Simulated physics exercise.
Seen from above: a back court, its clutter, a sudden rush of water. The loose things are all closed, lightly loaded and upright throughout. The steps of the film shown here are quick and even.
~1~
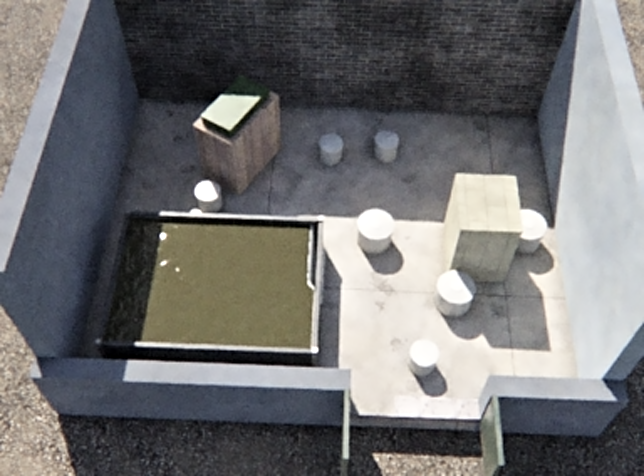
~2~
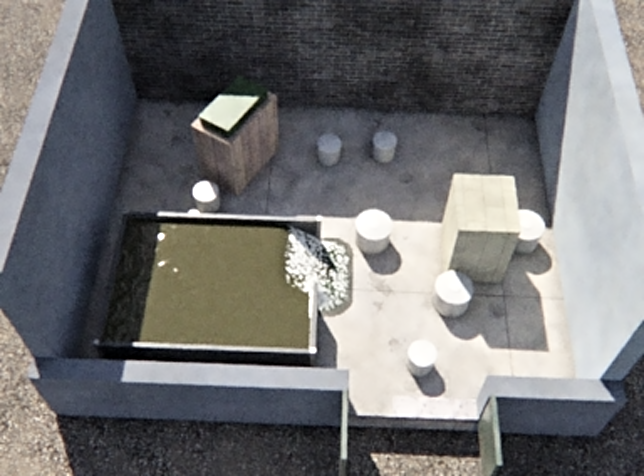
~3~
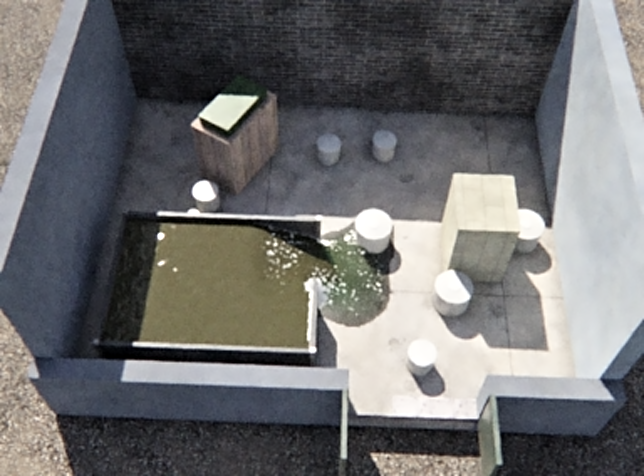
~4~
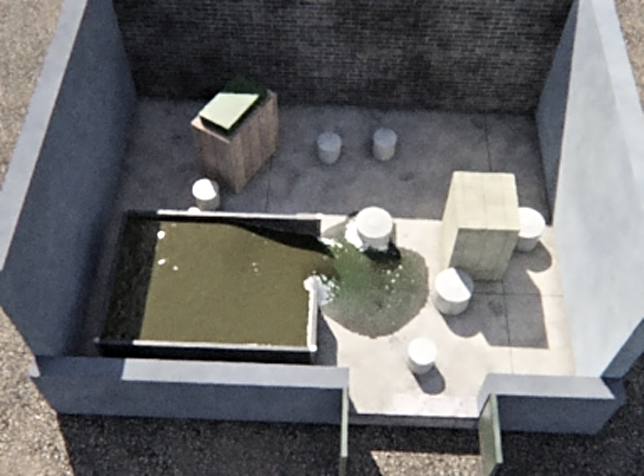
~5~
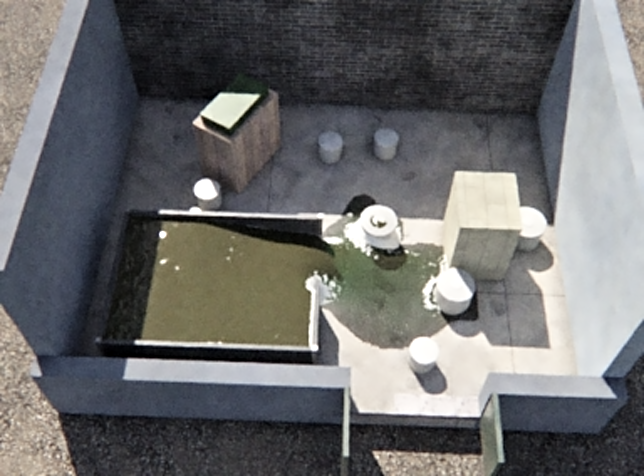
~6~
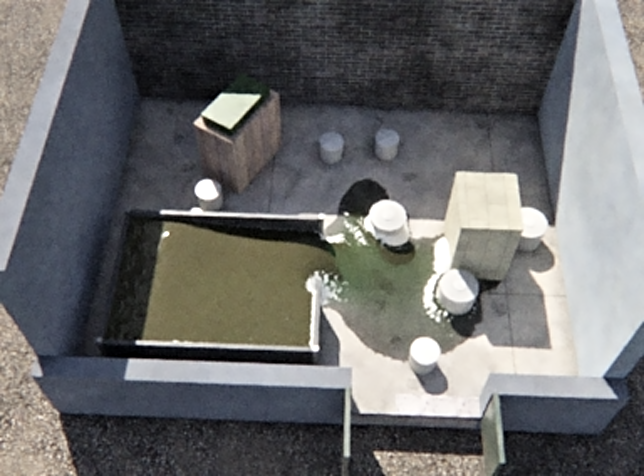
Walled back court seen from above, dark water bursting from a tank's right side, spreading among white tubs and nudging one slightly.
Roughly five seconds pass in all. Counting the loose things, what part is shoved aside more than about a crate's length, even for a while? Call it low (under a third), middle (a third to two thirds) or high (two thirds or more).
High.
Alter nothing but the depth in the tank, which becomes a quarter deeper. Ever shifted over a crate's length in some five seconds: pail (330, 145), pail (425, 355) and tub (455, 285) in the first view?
Well, in sequence: Not carried that far, carried that far, carried that far.
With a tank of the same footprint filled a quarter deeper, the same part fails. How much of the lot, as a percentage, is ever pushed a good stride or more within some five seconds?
Share displaced: Approx. 70 percent.
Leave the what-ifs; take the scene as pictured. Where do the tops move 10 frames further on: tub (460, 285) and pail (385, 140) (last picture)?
Around (563, 338) and (390, 105).
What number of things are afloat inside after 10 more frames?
I get 1.
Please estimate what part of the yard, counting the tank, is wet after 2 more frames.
35 per cent.
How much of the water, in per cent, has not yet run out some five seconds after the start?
About 98 percent.
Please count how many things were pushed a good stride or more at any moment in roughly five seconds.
The figure is 5.
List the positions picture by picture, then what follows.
In the first frame, a tub at (376, 224) rests on the ground; a tub at (456, 287), on the bottom; 0 of 7 have shifted.
In the second frame, a tub at (374, 225) rests on the ground; a tub at (454, 287), on the bottom; 0 of 7 have shifted.
In the third frame, a tub at (374, 224), on the bottom; a tub at (454, 287) rests on the ground; 0 of 7 have shifted.
In the fourth frame, a tub at (374, 223), on the bottom; a tub at (454, 285) rests on the ground; 0 of 7 have shifted.
In the fifth frame, a tub at (379, 220), on the bottom, close to its start; a tub at (456, 284) rests on the ground; 1 of 7 have shifted.
In the sixth frame, a tub at (388, 215), on the bottom, close to its start; a tub at (459, 286) rests on the ground; 1 of 7 have shifted.
A moment on, 1 of 7 are well off their spots; 0 afloat.
Next, 3 of 7 are well off their spots; 1 afloat.
Later, 3 of 7 are well off their spots; 2 afloat.
In the end, 4 of 7 are well off their spots, and 5 have been at some point; 3 afloat.
